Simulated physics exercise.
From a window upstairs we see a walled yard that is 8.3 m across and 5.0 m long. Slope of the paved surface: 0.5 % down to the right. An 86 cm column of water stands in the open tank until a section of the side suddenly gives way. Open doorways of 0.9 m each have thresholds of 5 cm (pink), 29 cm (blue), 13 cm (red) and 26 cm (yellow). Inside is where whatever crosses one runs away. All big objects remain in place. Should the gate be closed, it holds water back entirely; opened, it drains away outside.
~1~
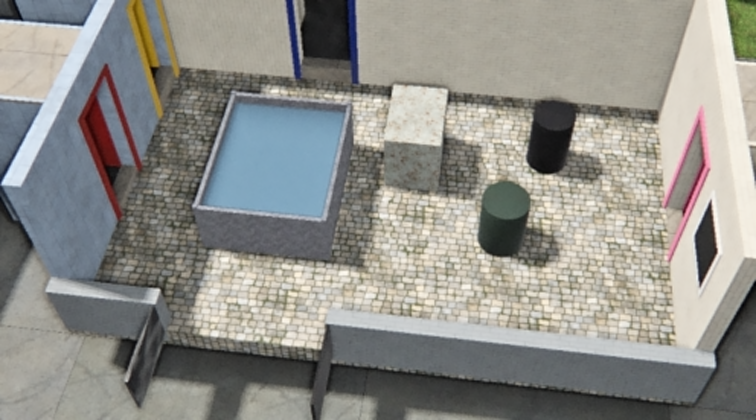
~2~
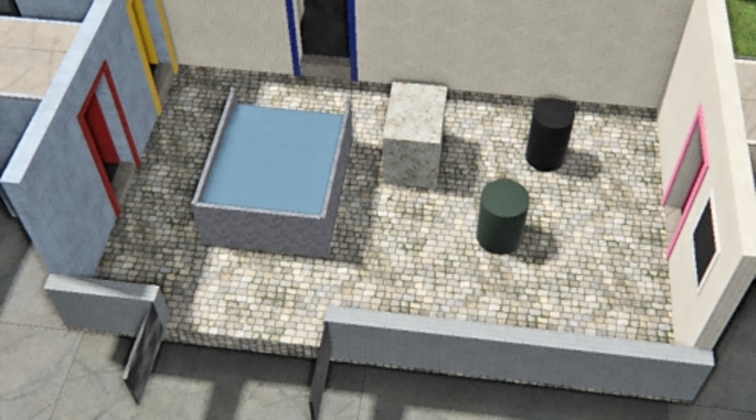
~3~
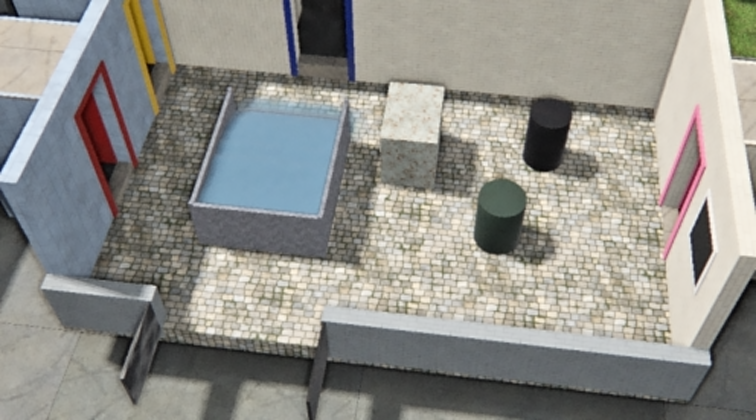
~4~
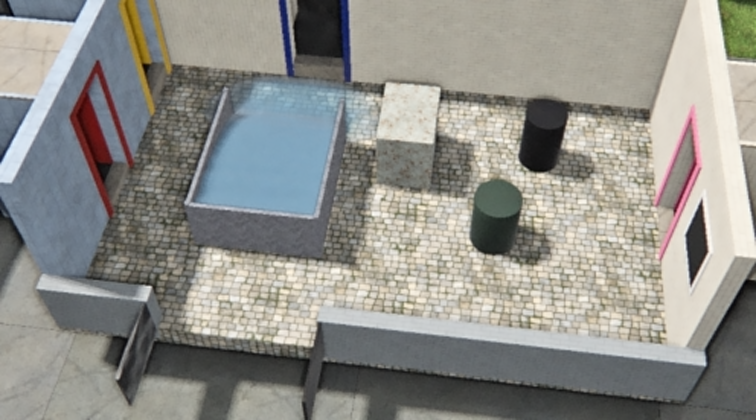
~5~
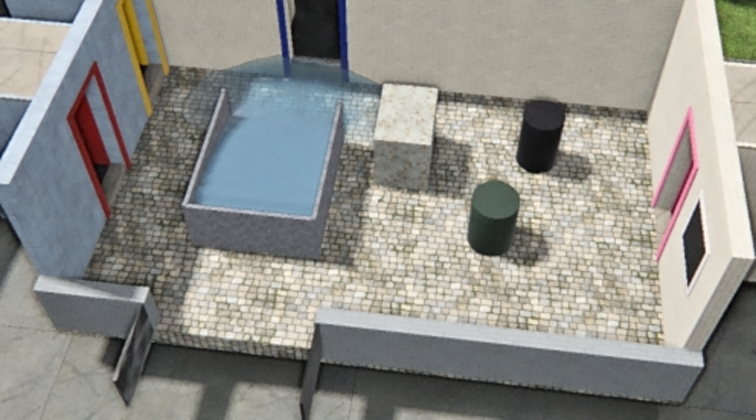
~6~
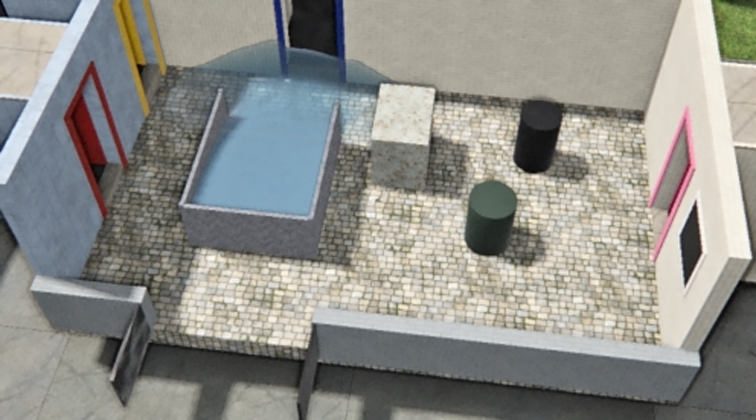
Water in an open tank pours out over its far side, where the wall is gone, and spreads across the paving of a walled yard toward the blue-framed doorway, while a pale block and two dark cylinders stay still.
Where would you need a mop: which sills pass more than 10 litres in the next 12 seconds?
One by one: The pink door is going to top the limit; the blue door is going to top the limit; the red door is going to fall short of the limit; the yellow door is going to top the limit.
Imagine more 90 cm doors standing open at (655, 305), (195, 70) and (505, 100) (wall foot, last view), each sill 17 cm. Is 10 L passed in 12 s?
In that order: Short of it, beyond it, short of it.
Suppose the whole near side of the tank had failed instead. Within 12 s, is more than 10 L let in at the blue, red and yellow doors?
Then it goes blue fine, red fine, yellow fine.
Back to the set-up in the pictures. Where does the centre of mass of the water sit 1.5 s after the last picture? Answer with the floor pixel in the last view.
I'd put it close to (296, 136).
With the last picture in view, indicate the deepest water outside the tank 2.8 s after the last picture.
In the final picture, near (631, 124).
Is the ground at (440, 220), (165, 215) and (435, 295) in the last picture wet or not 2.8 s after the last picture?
The first point is not yet hit, the second is awash and the third is not yet hit.
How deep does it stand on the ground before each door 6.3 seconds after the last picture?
Centimetres: Pink 7 / blue 8 / red 8 / yellow 8.
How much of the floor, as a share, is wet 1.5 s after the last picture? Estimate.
Around 35 per cent wet.
Then, 0.7 s after the last picture water covers 20 % of the floor and is deepest (58 cm) near (285, 83); pink door not reached, blue door 58 cm at the sill, 111 L in, red door not reached, yellow door 32 cm at the sill, 2 L in.
Then, 1.5 s after the last picture water covers 35 % of the floor and is deepest (49 cm) near (175, 73); pink door not reached, blue door 45 cm at the sill, 238 L in, red door 5 cm at the sill, 0 L in, yellow door 42 cm at the sill, 54 L in.
Then, 2.8 s after the last picture water covers 60 % of the floor and is deepest (38 cm) near (631, 124); pink door 6 cm at the sill, 0 L in, blue door 21 cm at the sill, 275 L in, red door 8 cm at the sill, 0 L in, yellow door 30 cm at the sill, 120 L in.
Then, 6.3 s after the last picture water covers 95 % of the floor and is deepest (17 cm) near (370, 340); pink door 7 cm at the sill, 9 L in, blue door 8 cm at the sill, 276 L in, red door 8 cm at the sill, 0 L in, yellow door 8 cm at the sill, 126 L in.
Then, 11.3 s after the last picture water covers 100 % of the floor and is deepest (10 cm) near (392, 277); pink door 8 cm at the sill, 19 L in, blue door 8 cm at the sill, 276 L in, red door 5 cm at the sill, 0 L in, yellow door 7 cm at the sill, 126 L in.
